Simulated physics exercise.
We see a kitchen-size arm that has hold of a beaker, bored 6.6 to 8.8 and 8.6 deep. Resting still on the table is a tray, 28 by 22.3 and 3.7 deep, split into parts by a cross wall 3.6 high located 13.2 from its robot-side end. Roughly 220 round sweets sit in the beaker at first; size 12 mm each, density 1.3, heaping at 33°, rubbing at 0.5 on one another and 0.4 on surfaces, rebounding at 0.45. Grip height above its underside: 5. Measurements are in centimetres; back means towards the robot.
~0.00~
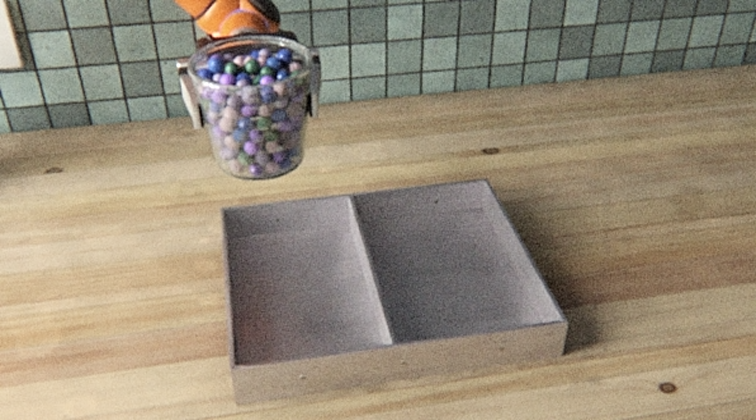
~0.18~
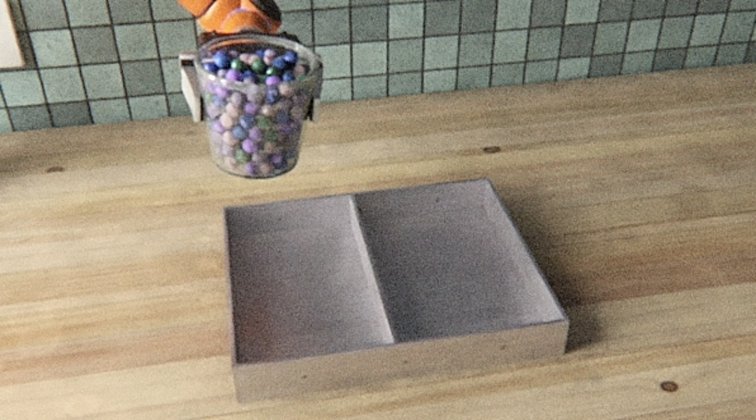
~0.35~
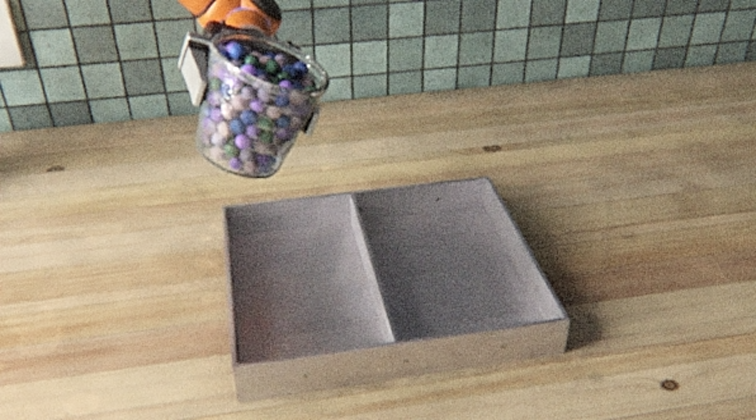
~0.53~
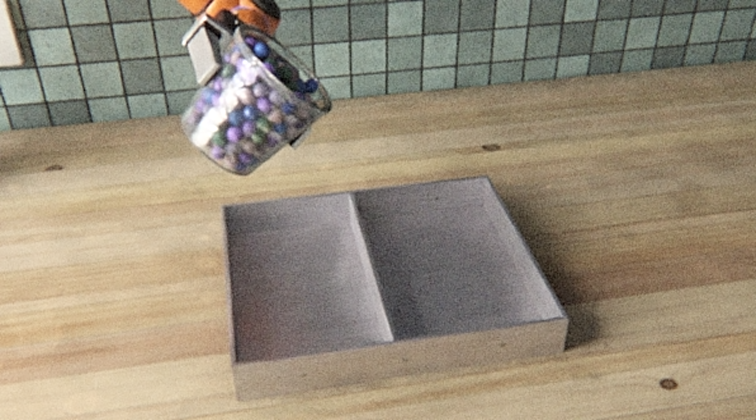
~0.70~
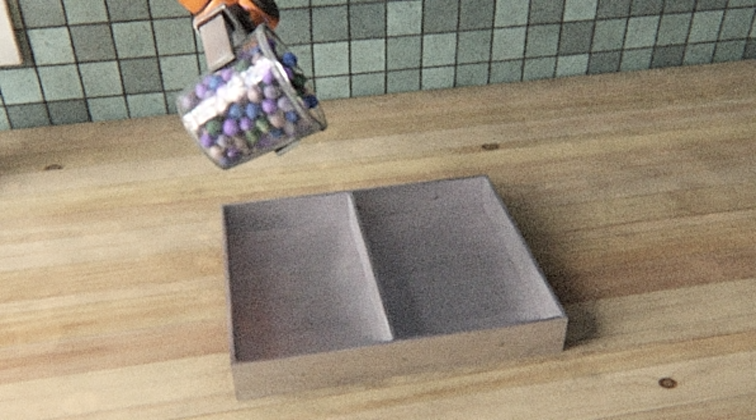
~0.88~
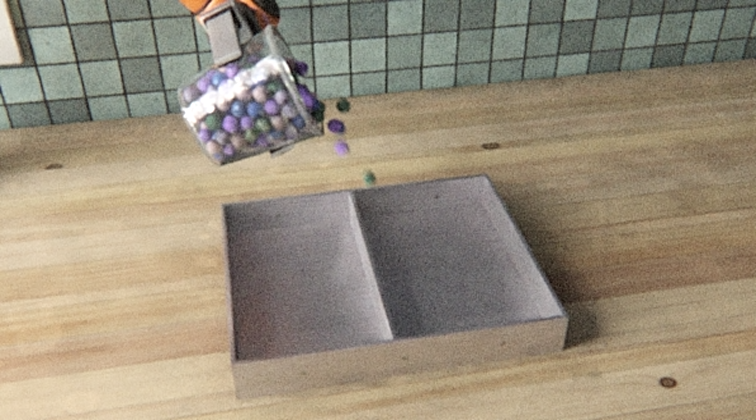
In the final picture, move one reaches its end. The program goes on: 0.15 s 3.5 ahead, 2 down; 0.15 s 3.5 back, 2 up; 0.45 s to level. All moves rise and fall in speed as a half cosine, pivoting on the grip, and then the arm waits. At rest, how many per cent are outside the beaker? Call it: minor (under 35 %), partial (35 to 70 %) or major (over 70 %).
My call is minor.
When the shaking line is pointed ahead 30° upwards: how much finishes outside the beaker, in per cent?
It comes to near 40 percent.
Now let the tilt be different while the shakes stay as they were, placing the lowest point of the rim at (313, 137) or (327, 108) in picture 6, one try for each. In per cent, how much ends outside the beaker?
Roughly 55 and 10 percent.
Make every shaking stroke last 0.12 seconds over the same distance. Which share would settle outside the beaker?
It would be some 30 %.
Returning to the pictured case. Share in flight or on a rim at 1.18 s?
Logged share: Close to 12 per cent.
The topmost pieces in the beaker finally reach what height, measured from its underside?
Around 8.0 centimetres above the underside.
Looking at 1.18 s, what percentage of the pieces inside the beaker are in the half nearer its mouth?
Around 55 in a hundred.
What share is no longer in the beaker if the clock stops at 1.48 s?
About 25 in a hundred parts are out by then.
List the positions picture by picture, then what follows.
Beaker middle at (256, 113), level; upper third of the load around (252, 81), from x 205 to 300, top at y 55; 217 in the beaker, in the first picture.
Beaker middle at (257, 111), tilted 6° forward; upper third of the load around (255, 81), from x 210 to 305, top at y 55, in the second picture.
Beaker middle at (254, 110), tilted 23° forward; upper third of the load around (252, 78), from x 210 to 310, top at y 50, in the third picture.
Beaker middle at (250, 108), tilted 45° forward; upper third of the load around (256, 76), from x 195 to 310, top at y 45, in the fourth picture.
Beaker middle at (248, 106), tilted 62° forward; upper third of the load around (258, 79), from x 190 to 310, top at y 45, in the fifth picture.
Beaker middle at (248, 104), tilted 68° forward; upper third of the load around (254, 82), from x 190 to 370, top at y 60; 213 in the beaker, 4 in flight or on a rim, in the sixth picture.
After 1.18 s, tilted 68° forward, highest piece 23 above the table; 175 in the beaker, 16 in the far-side part, 1 in the robot-side part, 25 in flight or on a rim.
After 1.48 s, tilted 17° forward, highest piece 24 above the table; 165 in the beaker, 38 in the far-side part, 13 in the robot-side part, 1 in flight or on a rim.
After 1.83 s, level, highest piece 24 above the table; 165 in the beaker, 39 in the far-side part, 13 in the robot-side part.
After 2.88 s, level, highest piece 24 above the table; 165 in the beaker, 39 in the far-side part, 13 in the robot-side part.
At rest, 165 in the beaker, 39 in the far-side part, 13 in the robot-side part. That is 24 % outside the beaker.
